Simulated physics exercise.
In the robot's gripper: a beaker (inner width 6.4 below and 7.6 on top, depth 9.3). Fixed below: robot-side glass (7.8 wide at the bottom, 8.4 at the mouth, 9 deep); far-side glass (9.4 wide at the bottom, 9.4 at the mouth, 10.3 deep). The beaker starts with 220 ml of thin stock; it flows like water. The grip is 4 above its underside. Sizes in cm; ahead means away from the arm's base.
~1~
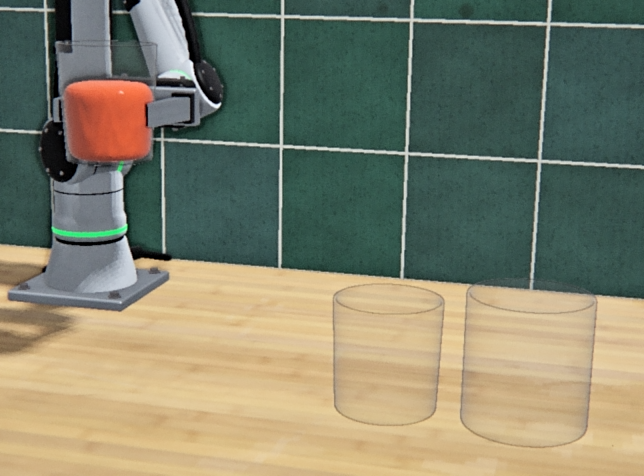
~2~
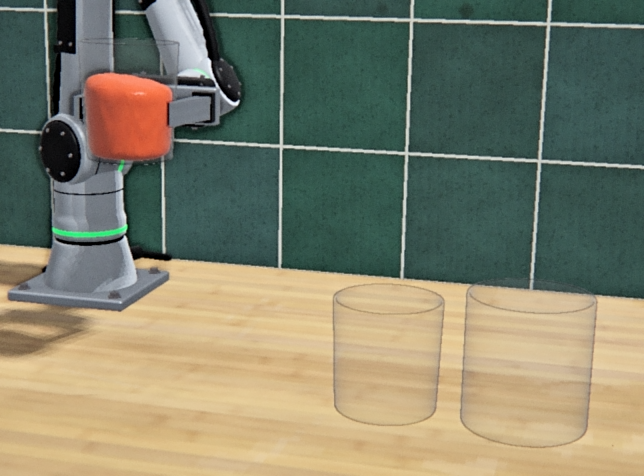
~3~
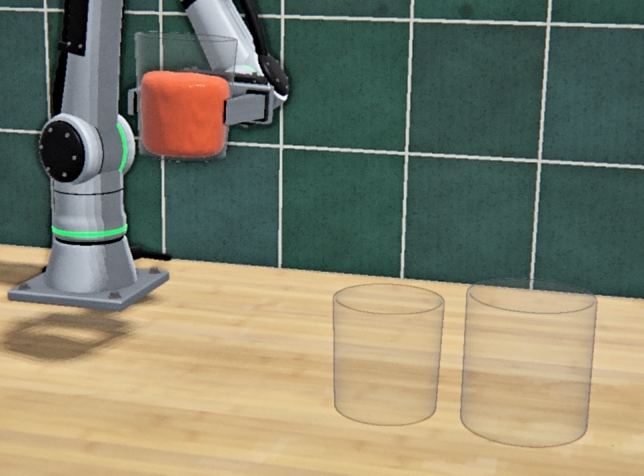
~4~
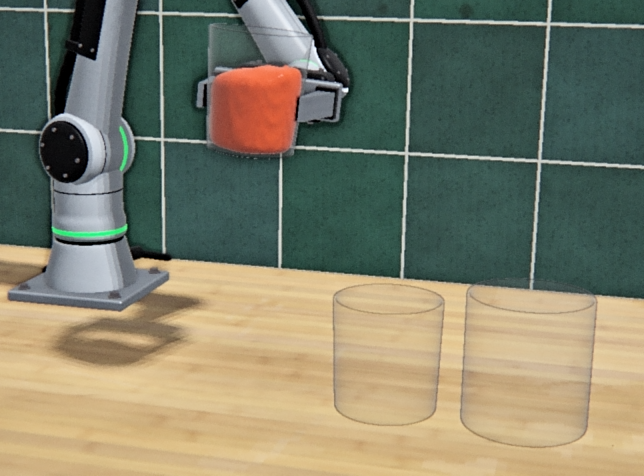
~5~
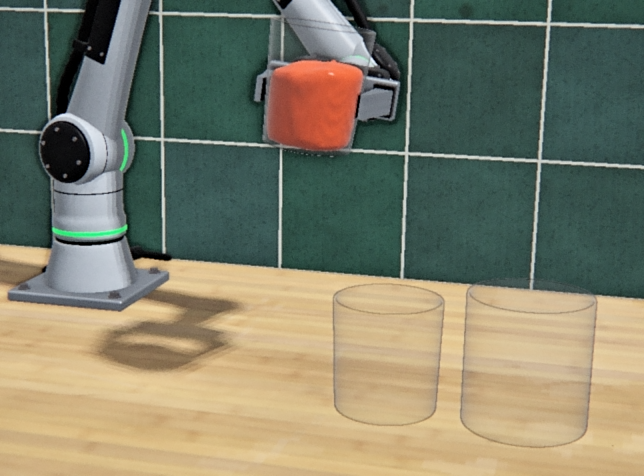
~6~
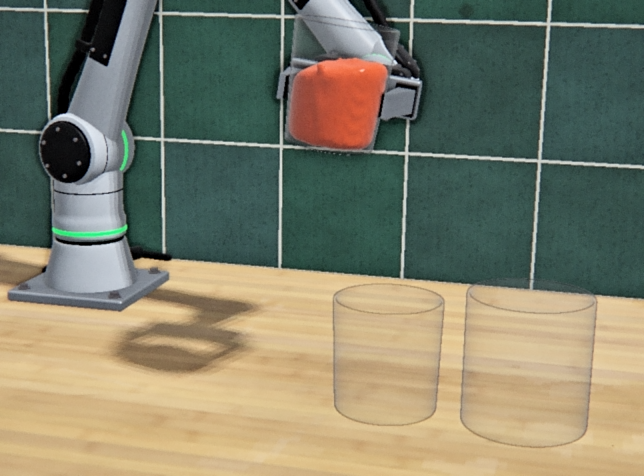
A grey robot arm carries a clear beaker of orange-red liquid from the left toward the right, well above the table, its upper arm leaning over and the beaker tilting slightly forward as its shadow slides along. The steady view looks slightly down on a pale wooden tabletop before dark green tiles. The arm's green-ringed base stands at left, and two empty clear glasses stand at right.
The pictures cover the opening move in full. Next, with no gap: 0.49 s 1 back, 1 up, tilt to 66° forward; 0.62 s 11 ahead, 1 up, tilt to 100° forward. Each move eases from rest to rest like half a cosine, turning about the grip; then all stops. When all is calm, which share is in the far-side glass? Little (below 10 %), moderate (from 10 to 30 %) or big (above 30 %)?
A moderate share, from 10 to 30 %, ends in the far-side glass.
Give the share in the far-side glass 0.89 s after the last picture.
About 16 %.
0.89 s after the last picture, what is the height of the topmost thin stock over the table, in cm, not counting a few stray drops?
Up to some 27 cm.
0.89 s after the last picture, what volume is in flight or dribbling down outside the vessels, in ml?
Some 35 ml.
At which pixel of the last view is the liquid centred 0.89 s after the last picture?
Around (479, 171).
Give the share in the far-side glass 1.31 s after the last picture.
About 20 %.
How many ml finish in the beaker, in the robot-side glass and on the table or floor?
About 0, 5, 170 ml.
Then, 0.44 s later, tilted 65° forward, liquid up to 28 above the table; 210 ml in the beaker, 5 ml in the air or running down outside.
Then, 0.89 s later, tilted 90° forward, liquid up to 27 above the table; 135 ml in the beaker, 35 ml in the far-side glass, 10 ml on the table or floor, 5 ml in the robot-side glass, 35 ml in the air or running down outside.
Then, 1.31 s later, tilted 100° forward, liquid up to 23 above the table; 150 ml on the table or floor, 40 ml in the far-side glass, 5 ml in the robot-side glass, 20 ml in the air or running down outside.
Then, 2.11 s later, tilted 100° forward, liquid up to 1 above the table; 170 ml on the table or floor, 40 ml in the far-side glass, 5 ml in the robot-side glass.
At rest, 170 ml on the table or floor, 40 ml in the far-side glass, 5 ml in the robot-side glass. That is 20 % in the far-side glass.
